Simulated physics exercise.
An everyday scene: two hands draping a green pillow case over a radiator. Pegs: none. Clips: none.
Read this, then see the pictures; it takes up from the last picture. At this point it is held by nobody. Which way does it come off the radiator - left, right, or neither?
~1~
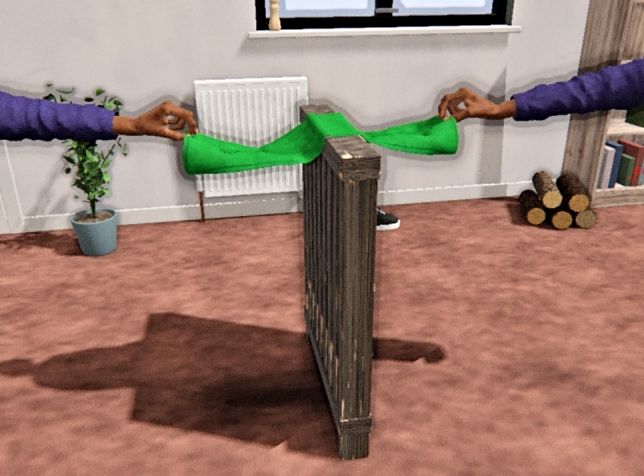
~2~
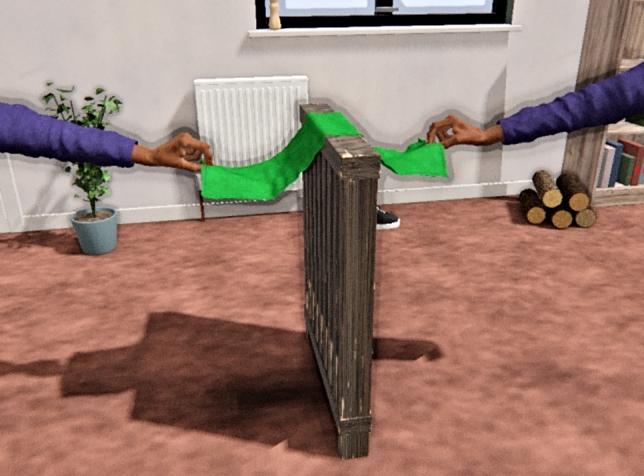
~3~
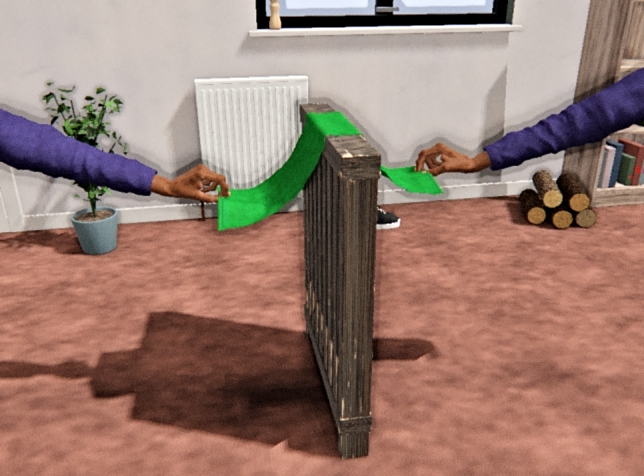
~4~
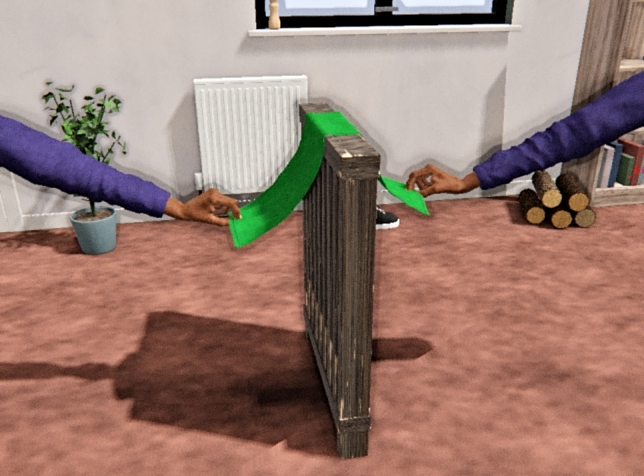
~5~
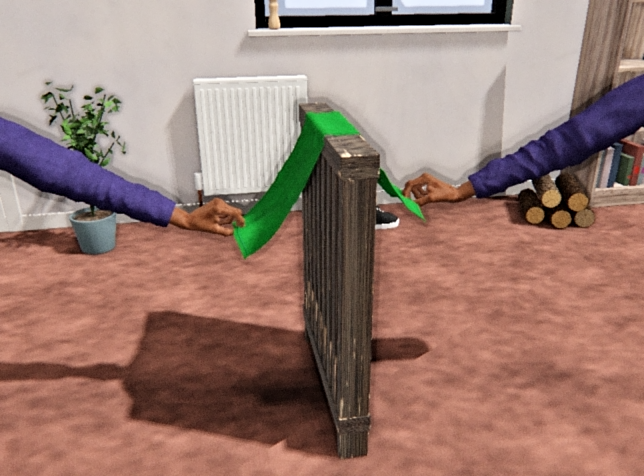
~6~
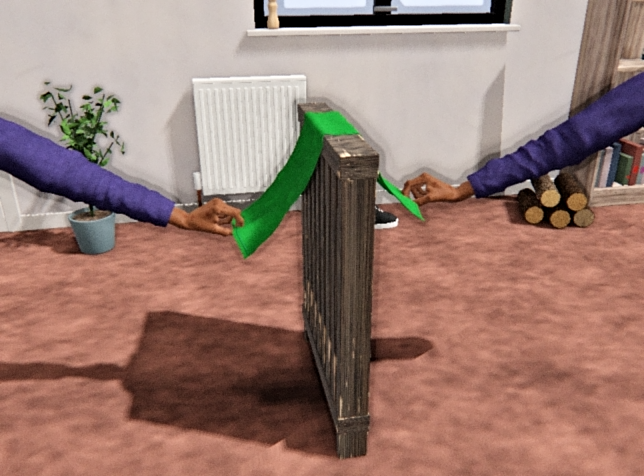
Neither; it stays.
Then, 0.24 s on from there, pillow case hanging on both sides, left end near (274, 254), right end near (375, 225).
Then, 0.34 s on from there, pillow case hanging on both sides, left end near (311, 257), right end near (348, 232).
In the end, pillow case hanging on both sides, left end near (315, 257), right end near (347, 232). The green pillow case stays on top.
